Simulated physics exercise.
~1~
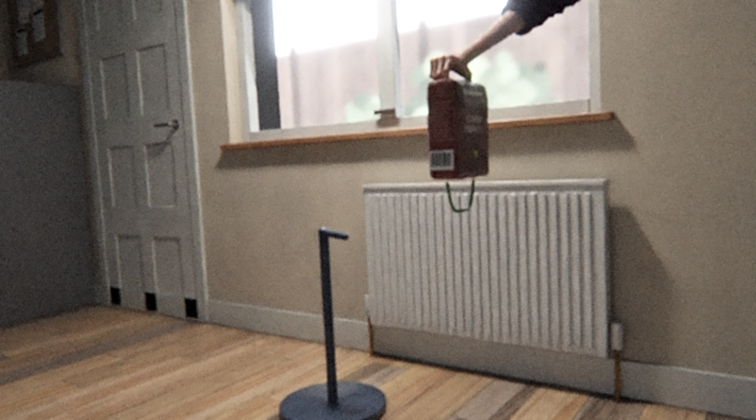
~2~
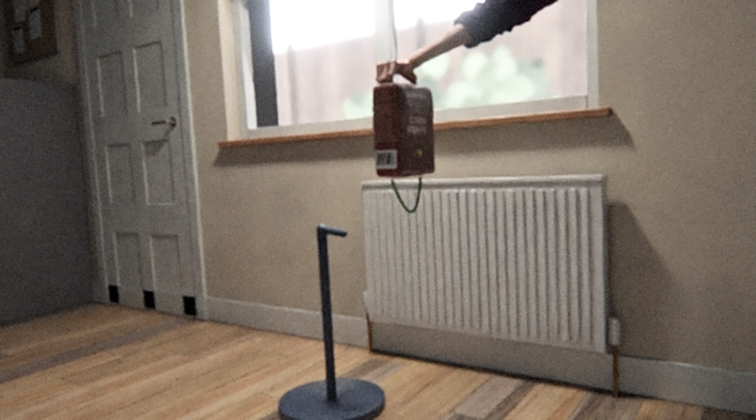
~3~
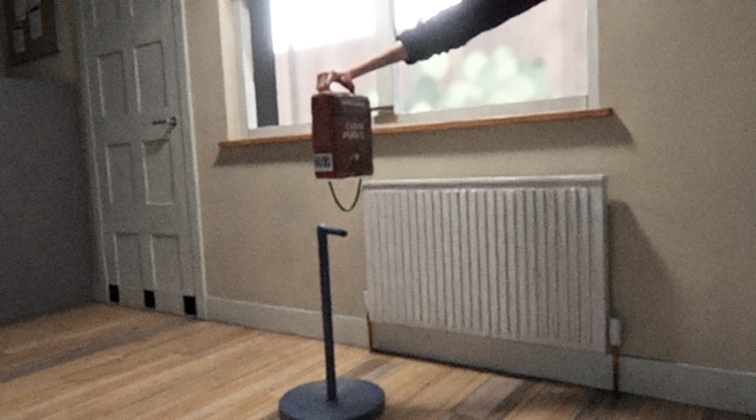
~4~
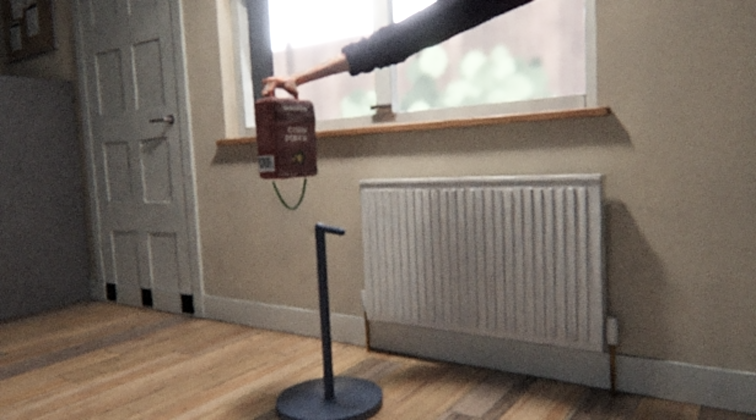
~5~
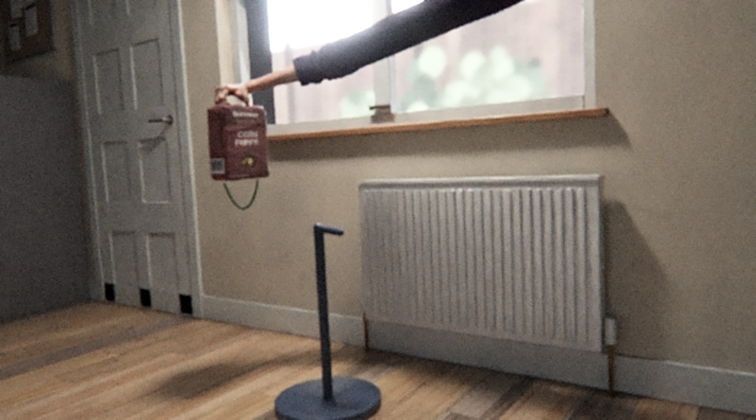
A red bag with a thin loop hanging beneath it is carried leftward by an outstretched hand, past a window and radiator, moving above a dark post with a short hook and ending clear of it on the left, still held upright.
